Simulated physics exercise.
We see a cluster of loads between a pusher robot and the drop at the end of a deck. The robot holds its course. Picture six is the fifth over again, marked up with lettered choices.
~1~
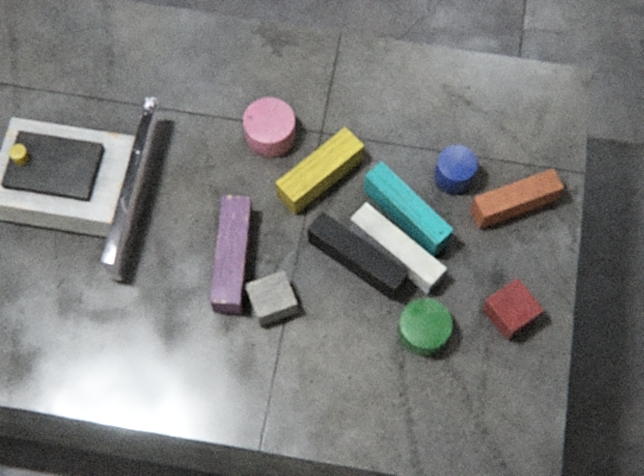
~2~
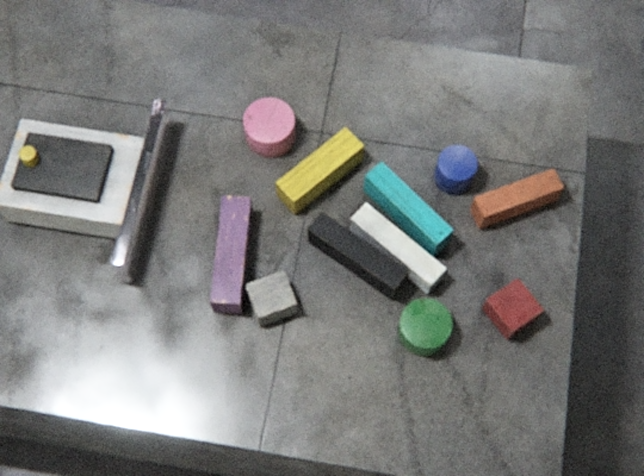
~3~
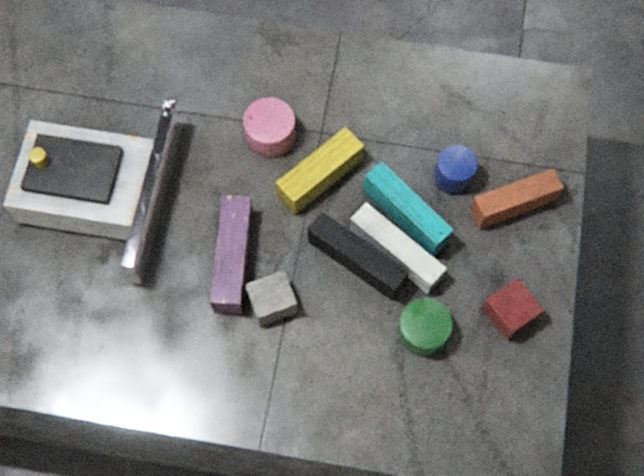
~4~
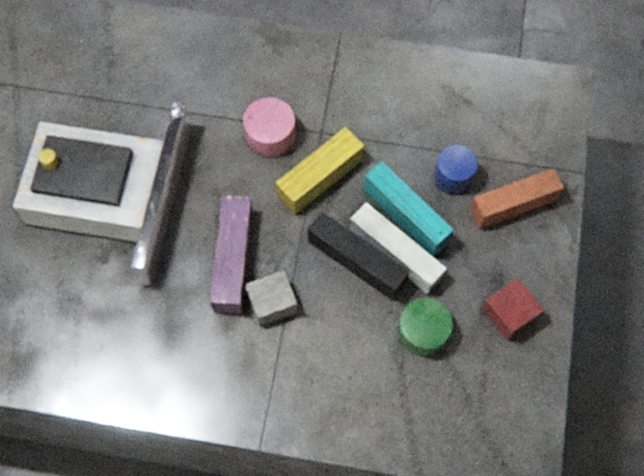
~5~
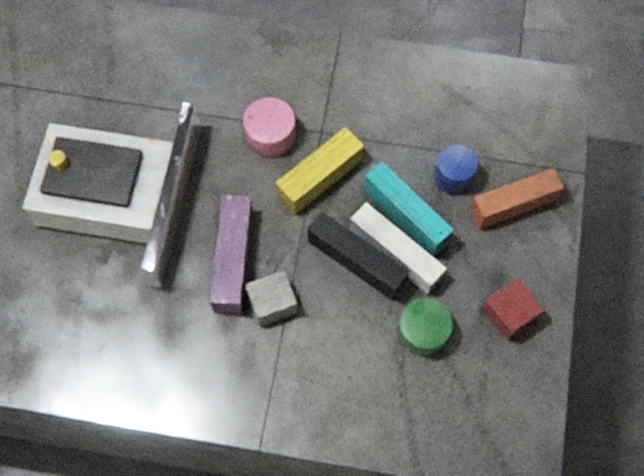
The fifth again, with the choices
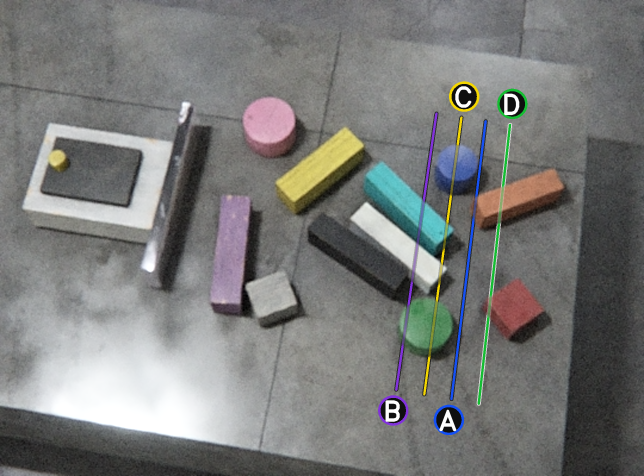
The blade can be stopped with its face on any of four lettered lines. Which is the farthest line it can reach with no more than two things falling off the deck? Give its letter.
Stop at D.
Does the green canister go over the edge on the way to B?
No.
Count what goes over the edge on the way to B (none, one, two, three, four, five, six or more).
By then, none.
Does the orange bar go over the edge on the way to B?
By then, no.
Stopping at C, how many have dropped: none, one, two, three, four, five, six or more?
By then, none.
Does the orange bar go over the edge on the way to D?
By then, yes.
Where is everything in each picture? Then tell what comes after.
The first picture shows robot (60, 166); pink canister (270, 128); yellow stick (320, 171).
The second picture shows robot (69, 167); green canister (425, 328).
The third picture shows robot (78, 169); black stick (358, 255).
The fourth picture shows robot (89, 171); blue canister (456, 170).
The fifth picture shows robot (98, 172); grey crate (272, 299); purple bar (232, 254); turquoise stick (407, 209).
On the marked copy, A at (470, 252); B at (418, 244); C at (444, 248); D at (495, 256).
Taking D. A third of the way, robot (214, 190); pink canister (324, 120); grey crate (325, 316).
Two thirds of the way, robot (331, 209); orange bar (531, 197); green canister (482, 375).
When it is over, robot (424, 224); orange bar over the edge; red crate over the edge; two fallen.
As for the rest, A is within the limit but short; B is within the limit but short; C is within the limit but short.
